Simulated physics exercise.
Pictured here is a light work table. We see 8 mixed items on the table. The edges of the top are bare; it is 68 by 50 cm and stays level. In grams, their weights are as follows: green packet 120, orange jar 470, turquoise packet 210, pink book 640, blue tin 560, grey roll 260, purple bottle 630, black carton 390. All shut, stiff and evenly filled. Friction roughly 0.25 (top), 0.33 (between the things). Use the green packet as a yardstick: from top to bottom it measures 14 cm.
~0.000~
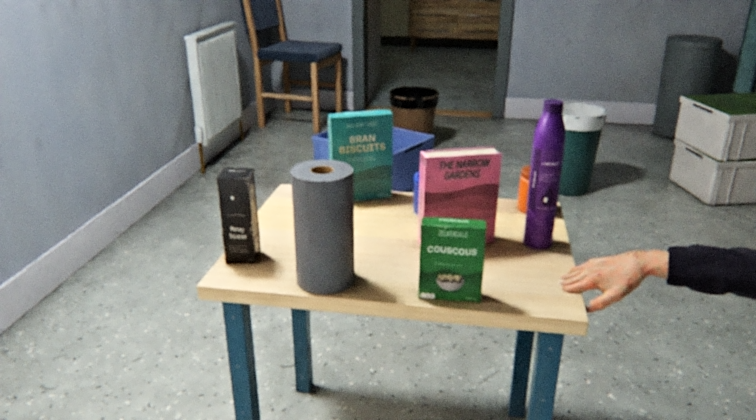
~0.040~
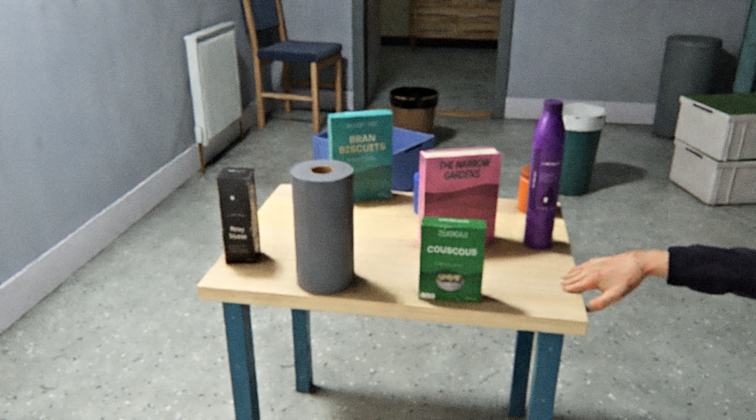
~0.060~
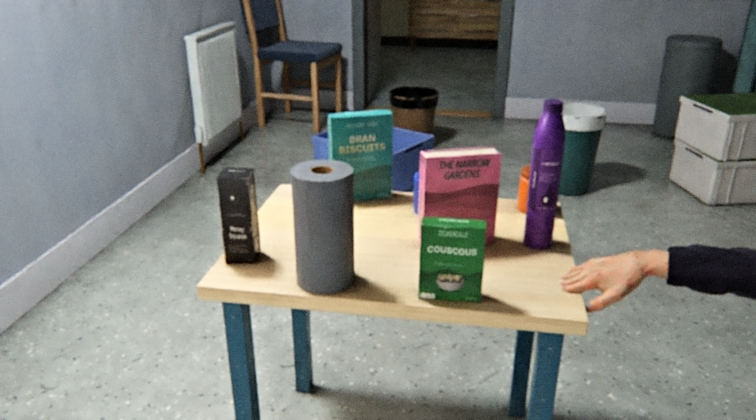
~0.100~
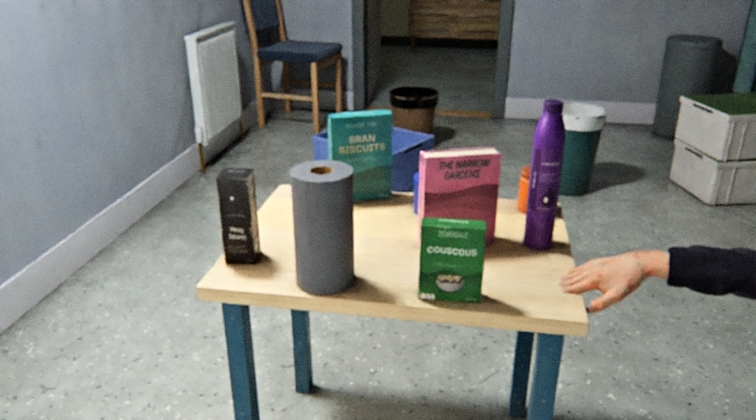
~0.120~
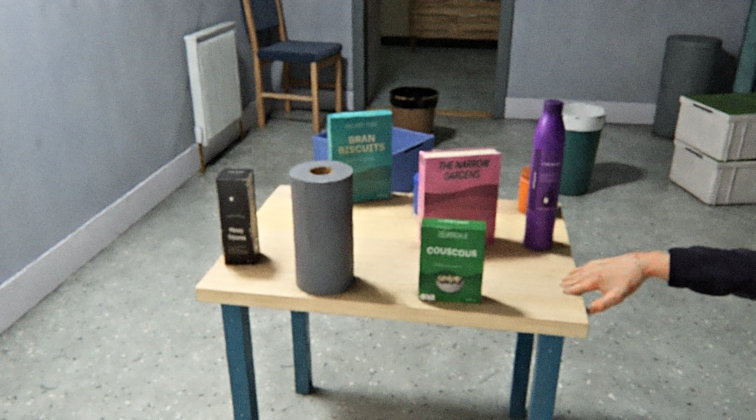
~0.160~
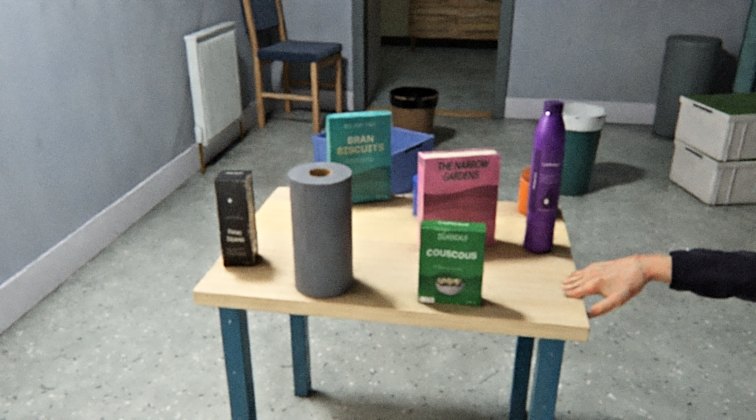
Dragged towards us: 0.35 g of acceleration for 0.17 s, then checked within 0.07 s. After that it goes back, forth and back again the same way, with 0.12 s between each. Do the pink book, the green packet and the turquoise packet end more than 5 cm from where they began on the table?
At the end, the pink book does not stay near its start; the green packet does not stay near its start; the turquoise packet does not stay near its start.
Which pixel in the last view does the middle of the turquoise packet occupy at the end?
Close to (374, 210).
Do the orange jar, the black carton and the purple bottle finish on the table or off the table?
Once it all settles, the orange jar stays on its surface, the black carton stays on its surface and the purple bottle leaves its surface.
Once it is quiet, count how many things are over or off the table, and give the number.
Count: 4.
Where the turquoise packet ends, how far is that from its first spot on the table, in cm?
Net distance near 14 cm.
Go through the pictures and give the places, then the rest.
The first picture shows pink book (458, 198); green packet (452, 260); turquoise packet (361, 157).
The second picture shows grey roll (324, 227); purple bottle (545, 176).
The third picture shows black carton (240, 216).
The fourth picture shows grey roll (324, 227).
The fifth picture shows table 1 cm from its start; purple bottle (545, 176); black carton (239, 217).
The sixth picture shows table 2 cm from its start; pink book (458, 200); green packet (451, 263); turquoise packet (359, 158).
After 0.46 s, table 7 cm from its start; pink book 14° off upright near (459, 216); turquoise packet 9° off upright near (354, 169); green packet 7° off upright near (449, 284).
After 0.76 s, green packet now off the table; turquoise packet on its side near (374, 209); pink book on its side near (478, 255).
After 1.06 s, table 7 cm from its start; purple bottle now off the table; turquoise packet on its side near (368, 223); pink book on its side near (477, 274).
After 1.26 s, table 4 cm from its start; turquoise packet on its side near (369, 221); pink book on its side near (477, 271); orange jar moved 3 cm.
In the end (2.0 s), off the table, green packet and purple bottle; toppled on the table, turquoise packet and pink book; the other 4 under 5 cm from the start. In the last view, pink book near (478, 256).
